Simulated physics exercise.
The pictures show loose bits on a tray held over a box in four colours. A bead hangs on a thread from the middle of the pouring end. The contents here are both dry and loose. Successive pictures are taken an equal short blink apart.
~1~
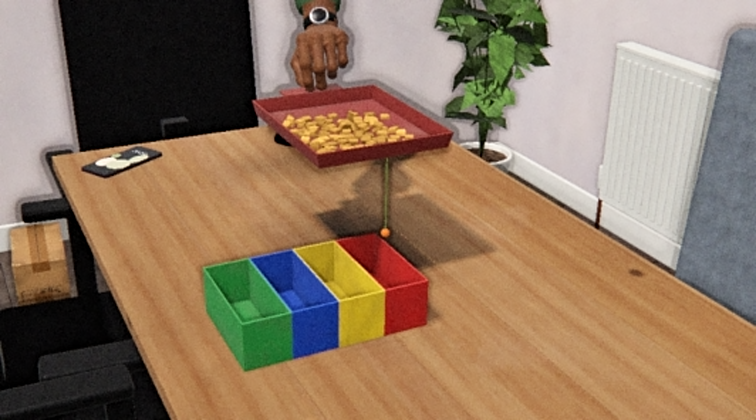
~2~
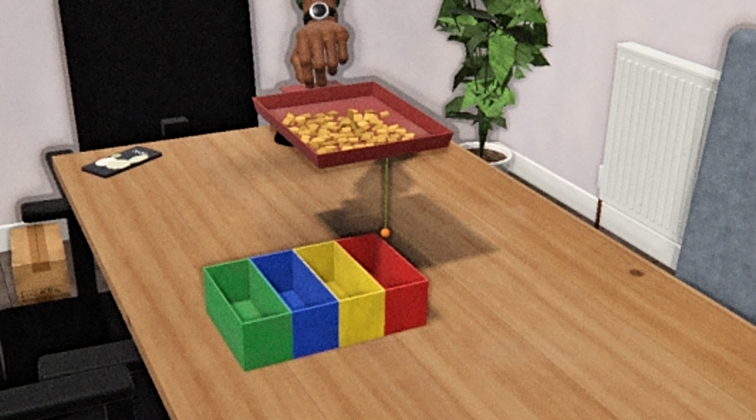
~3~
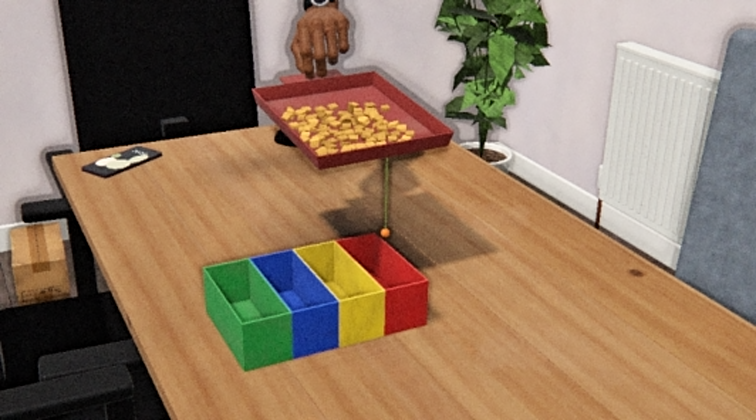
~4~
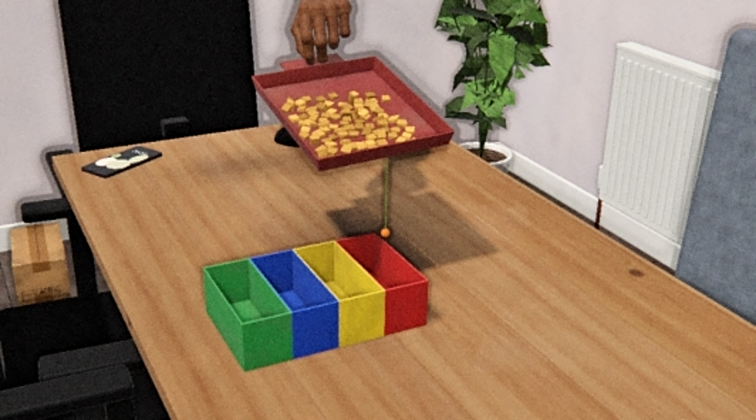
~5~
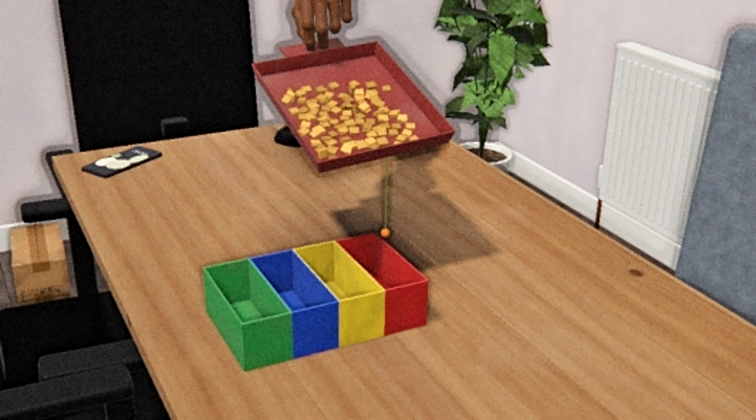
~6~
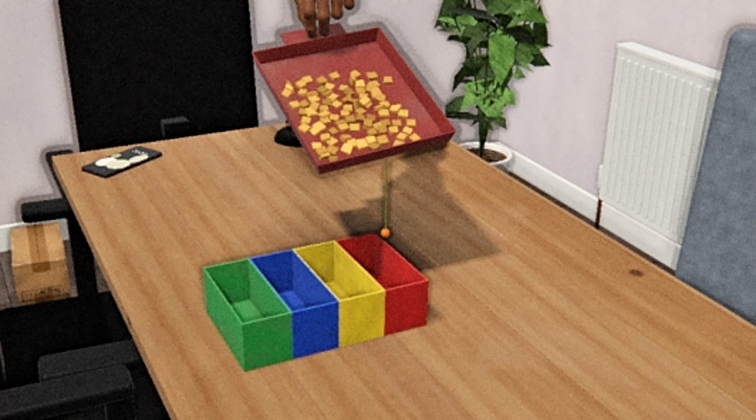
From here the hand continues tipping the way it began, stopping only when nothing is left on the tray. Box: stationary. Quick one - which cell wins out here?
The yellow one wins out.
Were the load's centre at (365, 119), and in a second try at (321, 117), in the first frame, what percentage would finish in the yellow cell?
About 50 % and 60 %.
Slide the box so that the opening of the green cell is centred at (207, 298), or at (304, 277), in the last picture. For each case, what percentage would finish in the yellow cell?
Around 10 and then 30 per cent.
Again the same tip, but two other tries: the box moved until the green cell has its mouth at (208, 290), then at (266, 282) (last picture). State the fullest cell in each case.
The cell in red, and then the yellow cell.
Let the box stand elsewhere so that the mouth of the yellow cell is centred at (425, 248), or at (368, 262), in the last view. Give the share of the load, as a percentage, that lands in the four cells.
Close to 100 per cent, followed by close to 100 per cent.
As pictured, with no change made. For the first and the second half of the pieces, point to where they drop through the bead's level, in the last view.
First around (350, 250), afterwards around (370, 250).
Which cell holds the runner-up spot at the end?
Second place goes to that red cell.
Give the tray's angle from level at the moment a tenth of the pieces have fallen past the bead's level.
It is at around 95 degrees.
Soon, tray tipped steeply; nearly all on the tray; a stray few falling or outside the box.
A while on, tray tipped past a quarter turn; about a third on the tray; about a quarter in the yellow cell; a small part in the red cell; about half falling or outside the box.
Towards the end, tray tipped past a quarter turn; about half in the yellow cell; about a third in the red cell; a small part falling or outside the box.
Finally, tray tipped past a quarter turn; about half in the yellow cell; about a third in the red cell; none in the green cell; none in the blue cell; a small part outside the box.
